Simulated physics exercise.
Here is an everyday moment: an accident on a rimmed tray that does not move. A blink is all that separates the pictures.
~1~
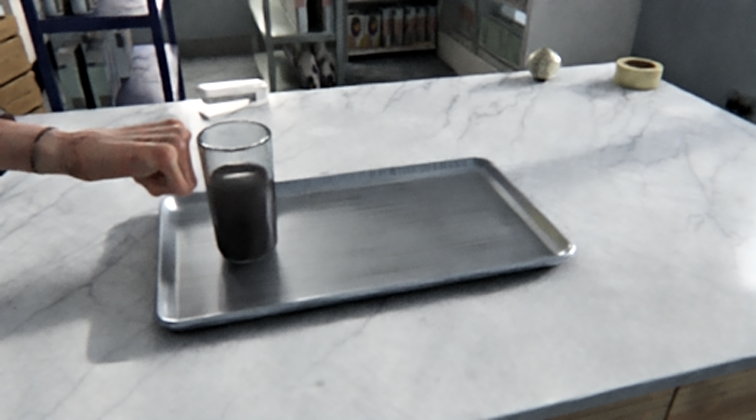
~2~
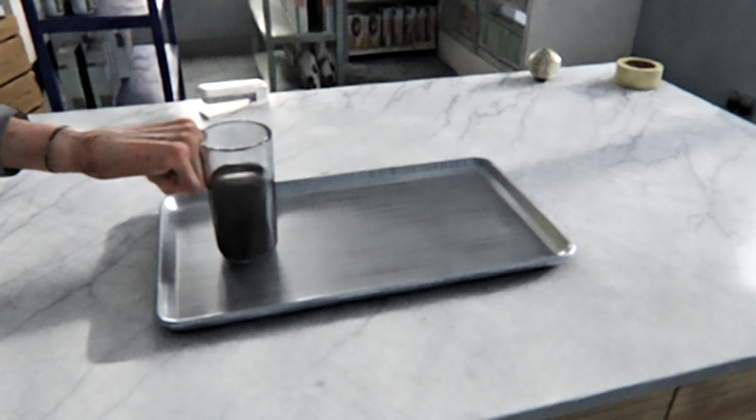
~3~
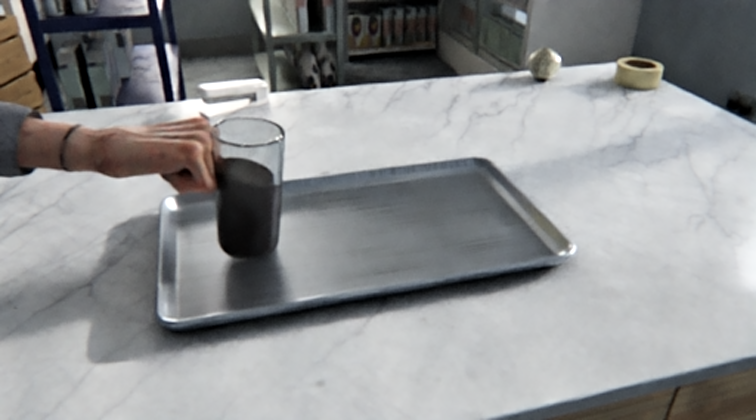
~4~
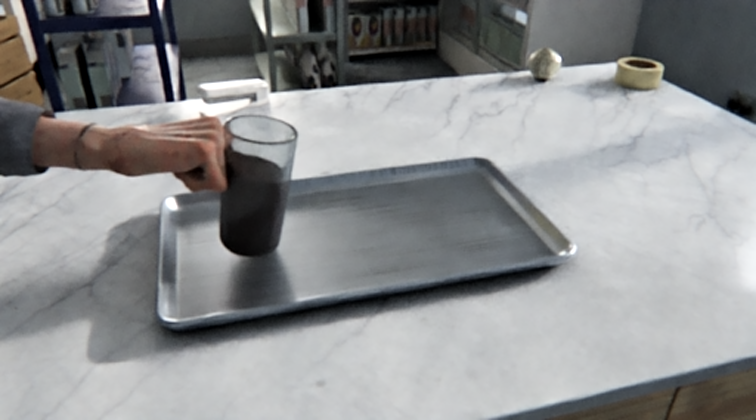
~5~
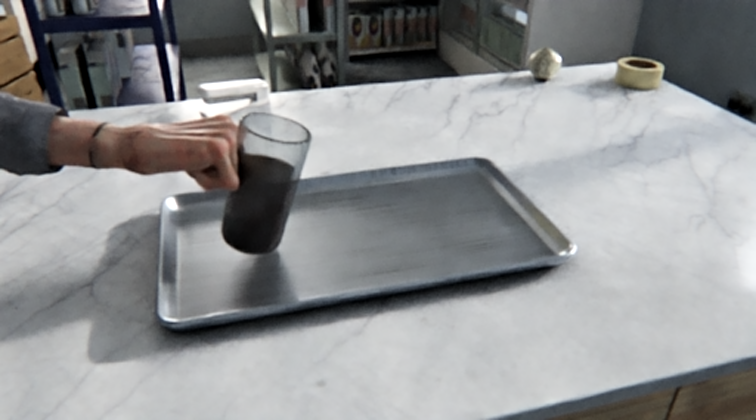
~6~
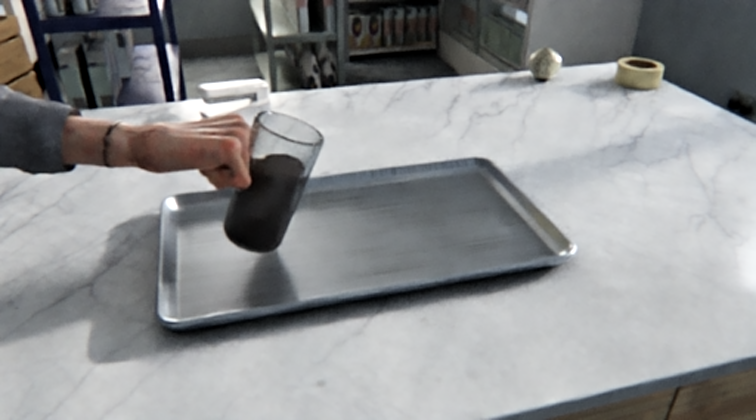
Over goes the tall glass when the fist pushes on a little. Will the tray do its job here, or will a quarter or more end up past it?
A quarter or more ends up past it.
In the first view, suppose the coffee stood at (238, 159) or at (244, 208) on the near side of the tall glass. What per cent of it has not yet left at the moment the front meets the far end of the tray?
Near 60 % and 55 %.
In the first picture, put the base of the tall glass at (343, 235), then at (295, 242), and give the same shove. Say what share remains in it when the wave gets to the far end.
85 % and 75 %.
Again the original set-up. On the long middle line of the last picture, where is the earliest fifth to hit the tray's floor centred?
I'd mark it somewhere close to pixel (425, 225).
A moment on, the tall glass is falling and 100 per cent is in the glass, 0 on the tray and 0 above or beyond its rim.
Next, the tall glass lies on its side and 86 per cent is in the glass, 2 on the tray and 12 above or beyond its rim.
Then the tall glass lies on its side and 51 per cent is in the glass, 37 on the tray and 11 above or beyond its rim.
Later the tall glass lies on its side and 27 per cent is in the glass, 36 on the tray and 37 above or beyond its rim.
In the end 61 per cent is held by tray and glass, 39 is off the tray.
